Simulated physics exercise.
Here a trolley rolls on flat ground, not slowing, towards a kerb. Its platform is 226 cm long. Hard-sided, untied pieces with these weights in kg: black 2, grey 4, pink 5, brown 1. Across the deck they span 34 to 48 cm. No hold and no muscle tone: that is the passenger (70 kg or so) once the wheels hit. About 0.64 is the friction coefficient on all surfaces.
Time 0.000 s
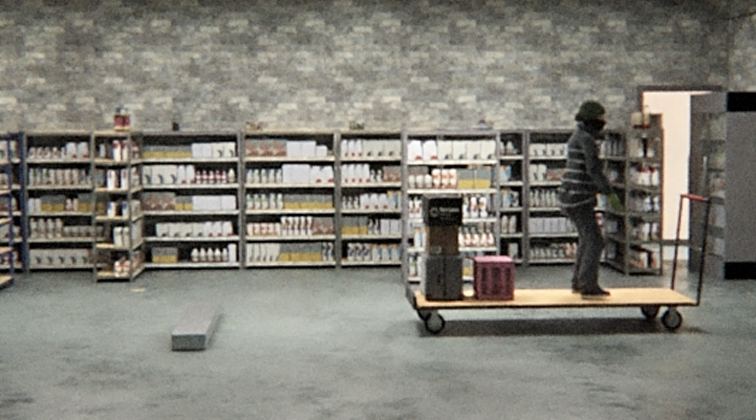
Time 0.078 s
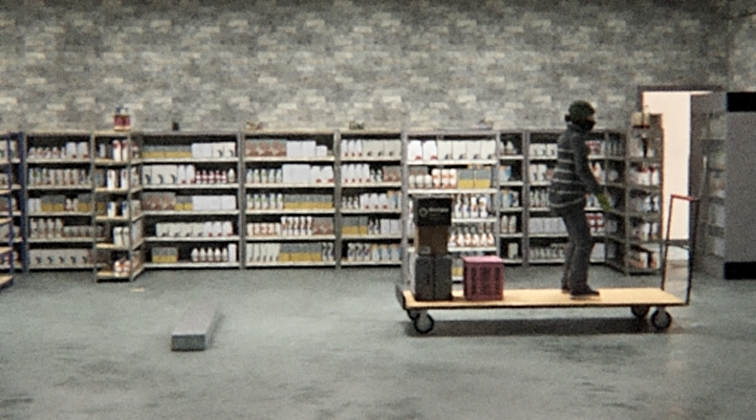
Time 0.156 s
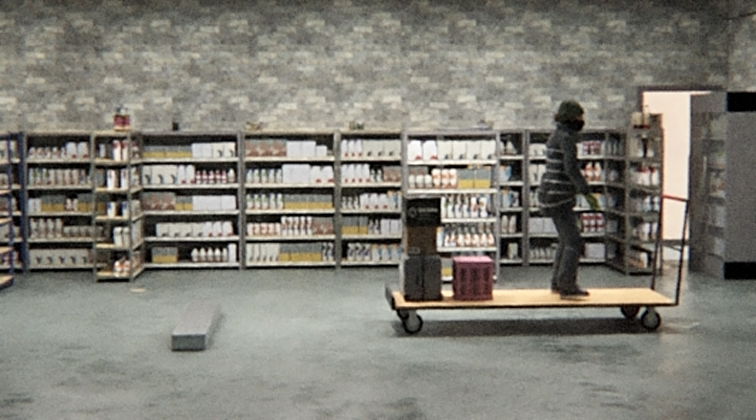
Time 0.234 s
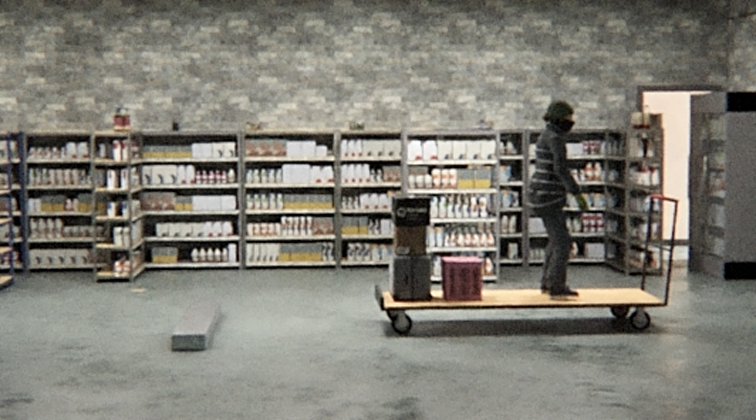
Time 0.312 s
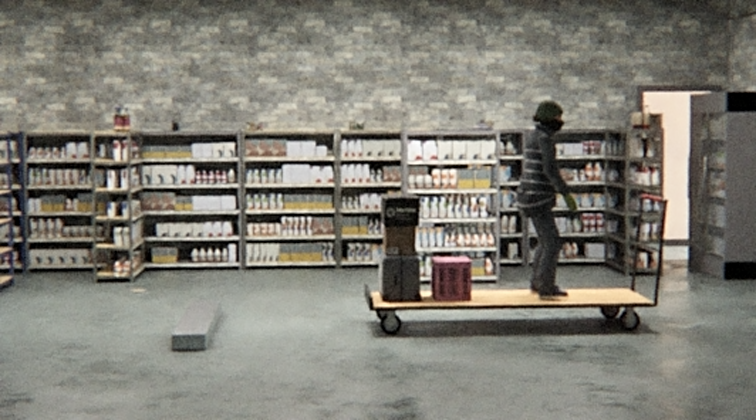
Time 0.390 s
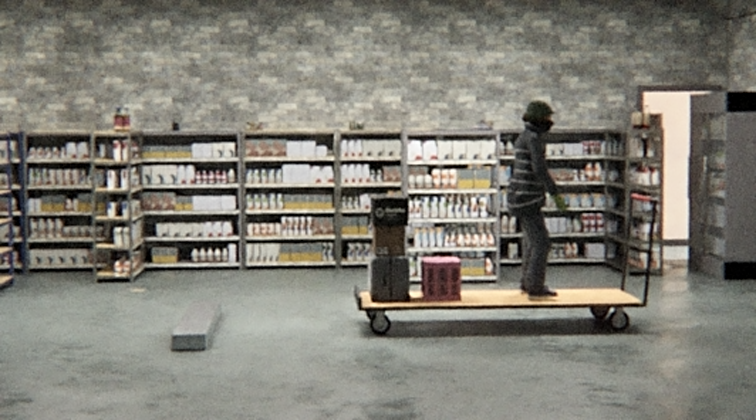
A person in a dark cap and striped top stood on a long flat trolley as it rolled steadily left past shelves of bottles, carrying dark boxes and a pink crate toward a low kerb.
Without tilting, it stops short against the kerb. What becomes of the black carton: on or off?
It is separated from the deck.
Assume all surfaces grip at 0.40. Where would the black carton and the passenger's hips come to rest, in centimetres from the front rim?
With that grip, black stops 50 cm past and the hips 90 cm behind the front rim.
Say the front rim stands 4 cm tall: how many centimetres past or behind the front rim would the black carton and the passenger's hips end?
In that case black 70 past, hips 90 behind.
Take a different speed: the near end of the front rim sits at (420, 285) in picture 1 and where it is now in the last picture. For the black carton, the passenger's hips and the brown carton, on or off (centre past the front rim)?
Then black off, hips on, brown off.
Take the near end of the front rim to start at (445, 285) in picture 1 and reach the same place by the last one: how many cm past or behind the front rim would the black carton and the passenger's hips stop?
In that case black 70 past, hips 50 behind.
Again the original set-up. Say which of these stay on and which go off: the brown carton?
End result - brown: Goes over.
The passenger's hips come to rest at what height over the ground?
Around 35 centimetres high.
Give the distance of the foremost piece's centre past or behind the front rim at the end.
About 70 cm past the rim.
The wheels strike at 1.51 s.
After 1.76 s the black carton is 8 cm behind the rim, tilted 15°, near (211, 210) in the last picture's view.
After 2.06 s the black carton is 3 cm past the rim, tilted 35°, near (197, 212) in the last picture's view.
After 2.51 s the black carton is 42 cm past the rim, tilted 115°, near (151, 286) in the last picture's view.
At rest, 4.2 s, past the rim, black carton and brown carton; behind it, grey suitcase, pink crate and the passenger's hips.
